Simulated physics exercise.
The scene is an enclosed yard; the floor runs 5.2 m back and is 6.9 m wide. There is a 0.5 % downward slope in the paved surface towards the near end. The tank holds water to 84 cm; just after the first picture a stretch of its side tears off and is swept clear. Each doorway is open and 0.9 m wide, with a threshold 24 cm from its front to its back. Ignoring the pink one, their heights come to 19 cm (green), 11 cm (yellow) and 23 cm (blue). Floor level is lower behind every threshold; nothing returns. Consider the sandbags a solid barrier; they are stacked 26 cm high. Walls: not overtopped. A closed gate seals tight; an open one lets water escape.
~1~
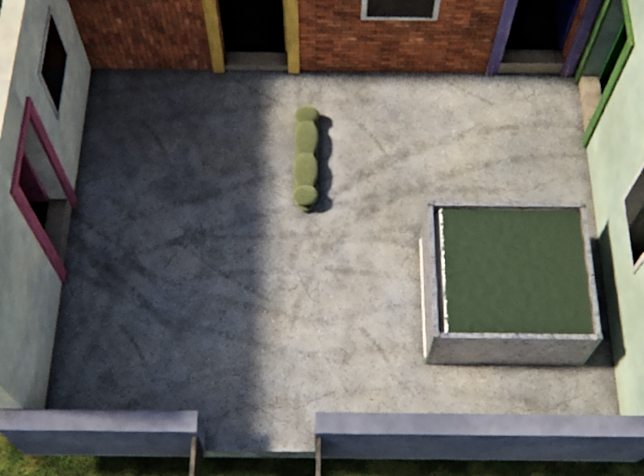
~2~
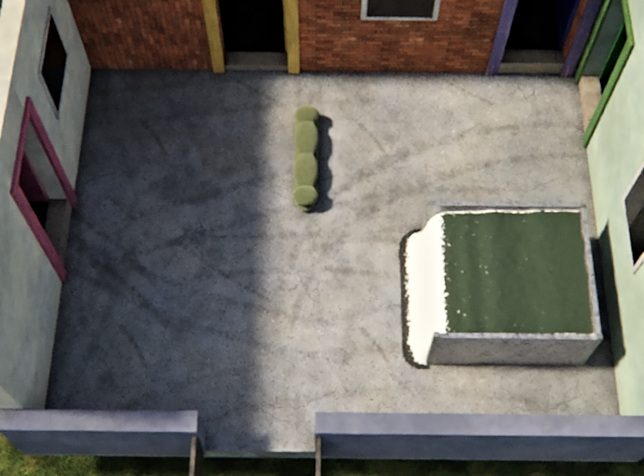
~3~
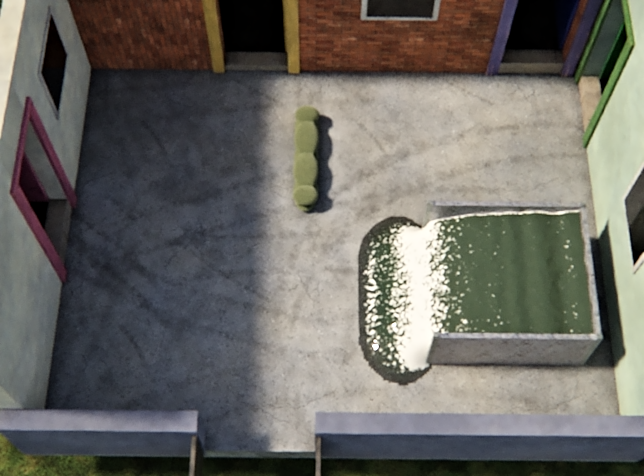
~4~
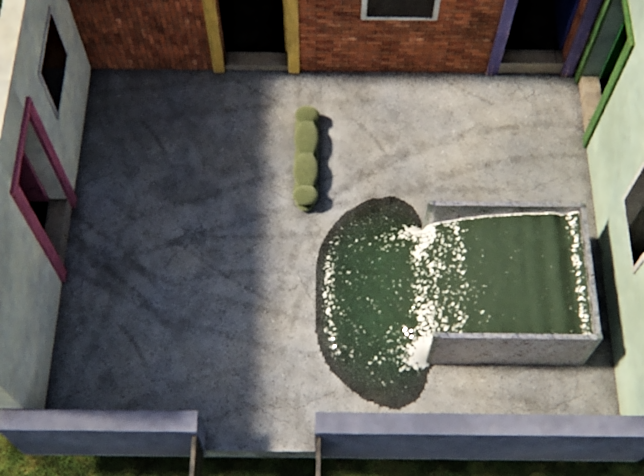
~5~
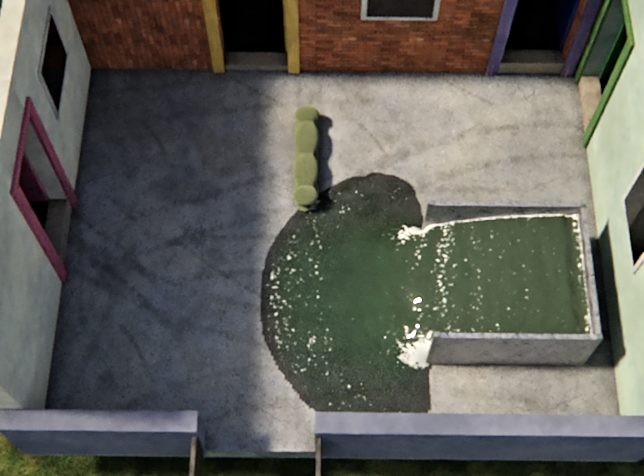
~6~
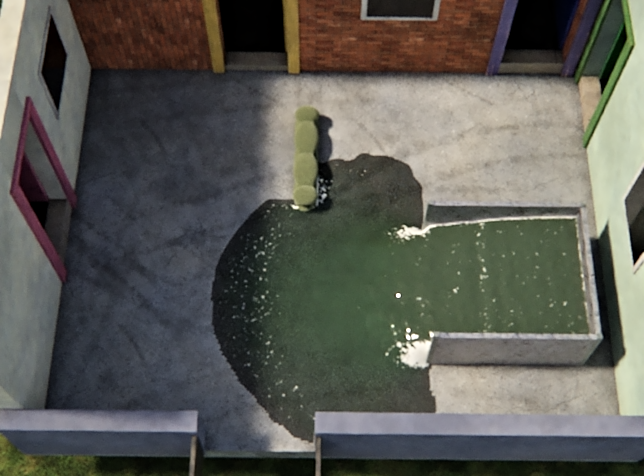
Walled yard with coloured doorways, green water pouring from a tank's open left side and spreading across paving around stacked sandbags.
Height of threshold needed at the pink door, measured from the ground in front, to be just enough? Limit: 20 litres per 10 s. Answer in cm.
Approximately 23 cm.
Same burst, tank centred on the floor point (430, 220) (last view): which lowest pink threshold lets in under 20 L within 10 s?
Then close to 25 cm.
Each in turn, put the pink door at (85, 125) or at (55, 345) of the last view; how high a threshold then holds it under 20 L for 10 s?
About 11.5 cm for the first and 26 cm for the second.
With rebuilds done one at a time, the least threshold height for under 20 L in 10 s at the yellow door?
Yellow - roughly 8.0 cm.
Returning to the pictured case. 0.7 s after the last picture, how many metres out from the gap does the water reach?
Around 4.8 m from the gap.
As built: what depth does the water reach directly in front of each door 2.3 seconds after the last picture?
In cm: Pink 23, green 0, yellow 3, blue 1.
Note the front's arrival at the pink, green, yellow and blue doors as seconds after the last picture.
Reading them off: Pink 0.5 s, then green 3.0 s, then yellow 1.4 s, then blue 2.4 s.
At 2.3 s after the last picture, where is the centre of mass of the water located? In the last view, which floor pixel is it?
Around (235, 276).
Then, 0.7 s after the last picture water covers 50 % of the floor, deepest (30 cm) near (61, 302); 22 cm at the pink door, 0 litres in over its 27 cm threshold.
Then, 2.3 s after the last picture water covers 65 % of the floor, deepest (32 cm) near (91, 77); 23 cm at the pink door, 4 litres in over its 27 cm threshold.
Then, 9.3 s after the last picture water covers 95 % of the floor, deepest (14 cm) near (614, 390); 6 cm at the pink door, 5 litres in over its 27 cm threshold.
At the pink door as built, the water peaked near 31 cm, 1.5 s after the last picture.
With a threshold of 19 cm, 56 litres would have come in within the 10 s; with 25.5 cm, 10 litres. So under 20 litres takes about 23 cm.
